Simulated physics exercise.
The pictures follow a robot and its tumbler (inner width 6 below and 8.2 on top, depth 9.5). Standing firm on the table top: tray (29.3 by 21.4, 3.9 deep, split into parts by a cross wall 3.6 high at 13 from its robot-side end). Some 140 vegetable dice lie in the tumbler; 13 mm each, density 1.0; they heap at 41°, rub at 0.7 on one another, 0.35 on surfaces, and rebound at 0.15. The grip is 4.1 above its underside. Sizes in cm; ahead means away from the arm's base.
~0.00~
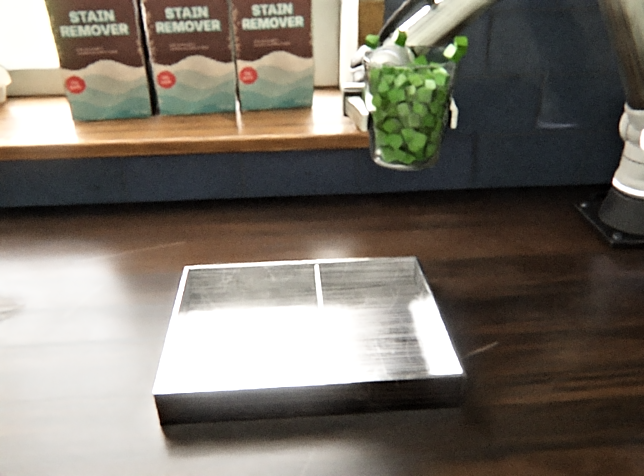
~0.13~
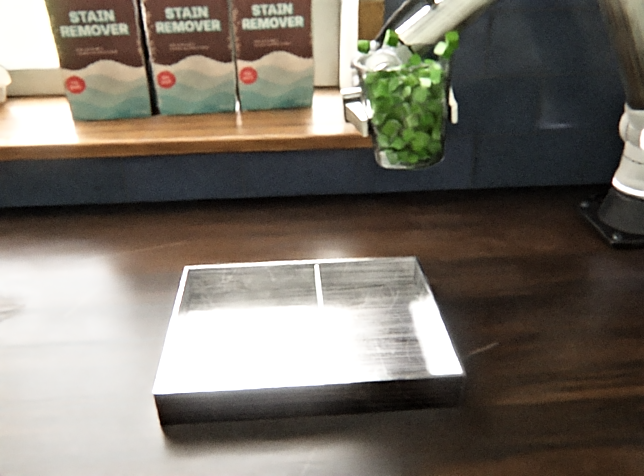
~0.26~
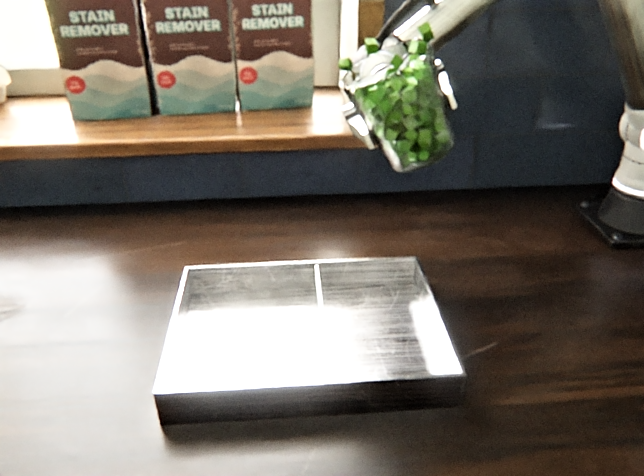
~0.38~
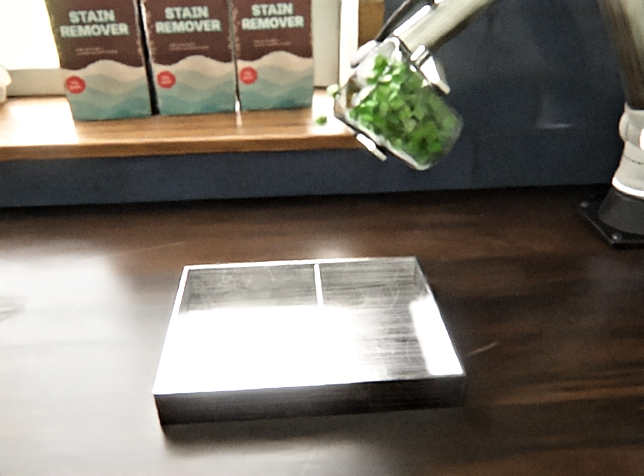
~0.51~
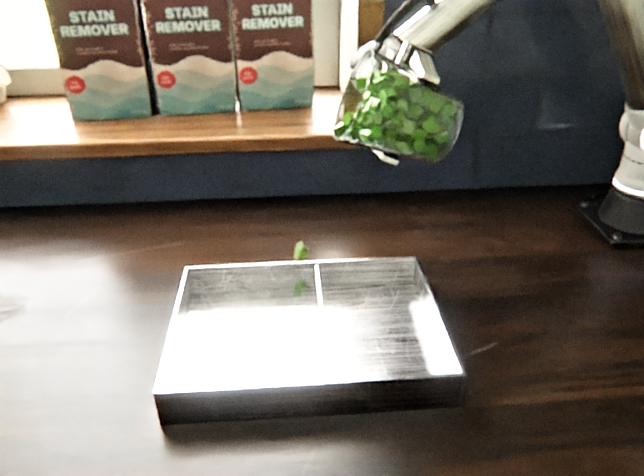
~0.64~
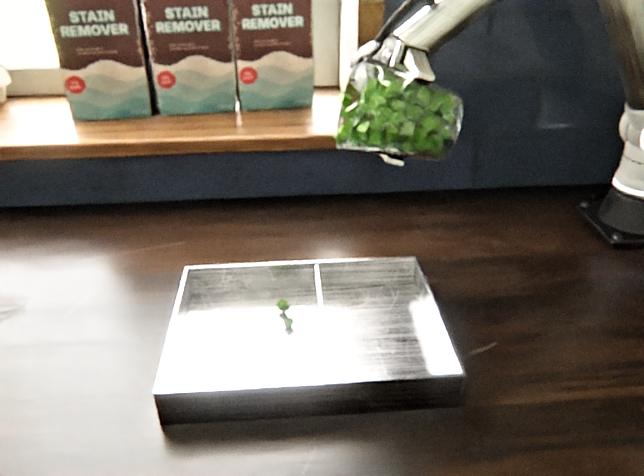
The video shows a robot arm holding a clear tumbler full of green vegetable dice above a divided tray on a dark table, tilting it steadily to the left until a couple of pieces drop into the tray.
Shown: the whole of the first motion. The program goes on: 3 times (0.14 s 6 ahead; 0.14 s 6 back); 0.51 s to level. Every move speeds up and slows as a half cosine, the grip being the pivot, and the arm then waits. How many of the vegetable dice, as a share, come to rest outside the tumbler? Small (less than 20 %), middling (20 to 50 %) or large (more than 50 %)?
A large share, more than 50 %, ends outside the tumbler.
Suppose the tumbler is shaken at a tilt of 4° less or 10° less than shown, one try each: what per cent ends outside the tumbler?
About 75 and 55 per cent.
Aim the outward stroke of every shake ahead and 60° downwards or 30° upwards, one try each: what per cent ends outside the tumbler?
Some 15 and 95 per cent.
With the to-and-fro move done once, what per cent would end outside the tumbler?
In that case some 60 per cent.
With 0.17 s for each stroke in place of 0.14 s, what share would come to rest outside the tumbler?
It would be near 70 per cent.
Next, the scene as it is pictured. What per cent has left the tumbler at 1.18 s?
About 70 per cent by then.
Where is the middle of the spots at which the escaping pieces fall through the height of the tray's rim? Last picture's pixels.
Near (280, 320).
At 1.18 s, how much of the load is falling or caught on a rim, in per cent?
Some 12 per cent.
After 1.18 s, tilted 74° forward, highest piece 27 above the table; 67 in the far-side part, 43 in the tumbler, 9 in the robot-side part, 16 in flight or on a rim.
After 1.72 s, tilted 40° forward, highest piece 28 above the table; 93 in the far-side part, 23 in the tumbler, 18 in the robot-side part, 1 in flight or on a rim.
After 2.19 s, level, highest piece 29 above the table; 94 in the far-side part, 23 in the tumbler, 18 in the robot-side part.
After 3.24 s, level, highest piece 29 above the table; 94 in the far-side part, 23 in the tumbler, 18 in the robot-side part.
At rest, 94 in the far-side part, 23 in the tumbler, 18 in the robot-side part. That is 83 % outside the tumbler.
